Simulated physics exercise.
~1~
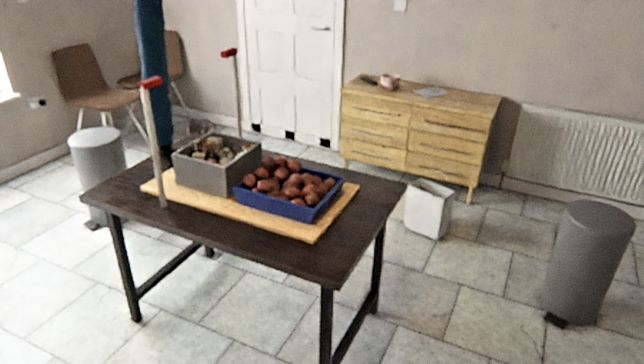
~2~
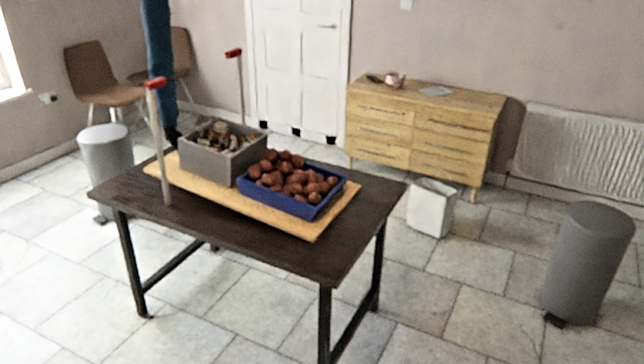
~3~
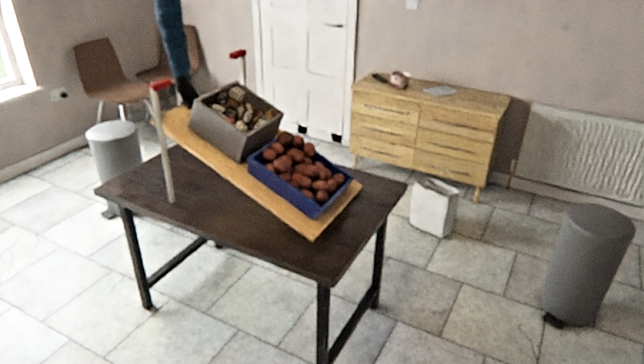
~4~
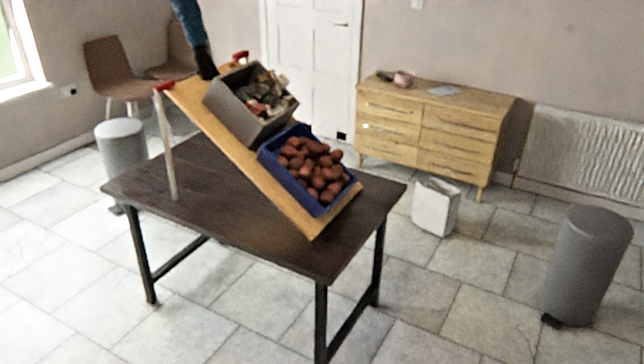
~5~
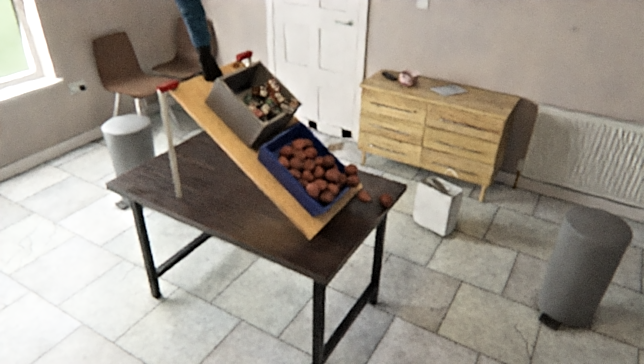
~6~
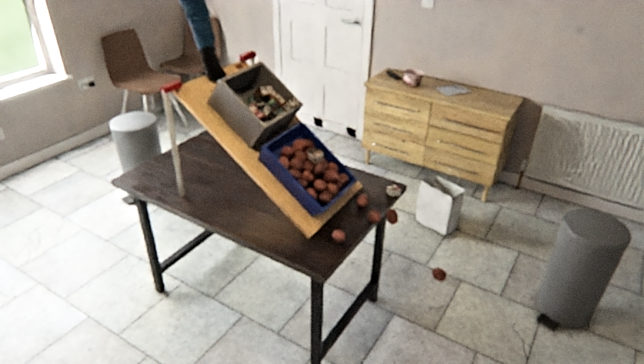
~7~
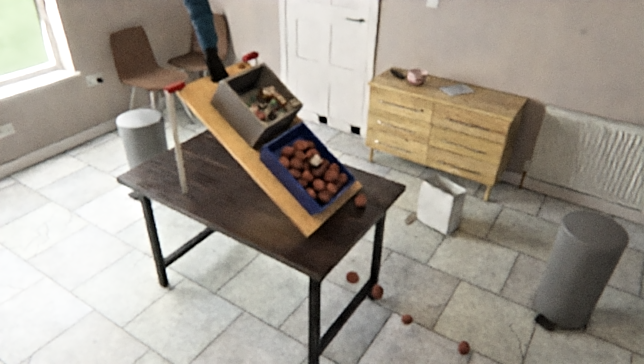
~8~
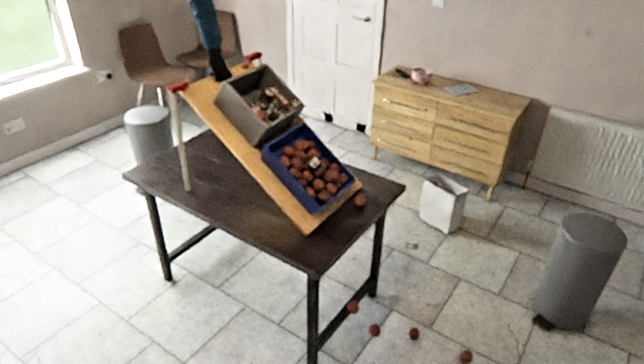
A dark-sleeved arm reaches down from the upper left behind a dark table in a white-tiled room, seen from above, with a pale wooden dresser, radiator and bins beyond. On the table lies a wooden board carrying a grey tote of small cartons and, to its right, a blue tote of red potatoes, with red-topped stops nearby. The board's left end swings up until it slopes steeply down to the right, and stays there. The potatoes bunch low, and several spill over the blue tote's edge, dropping to the floor. Most potatoes and cartons remain in their totes.
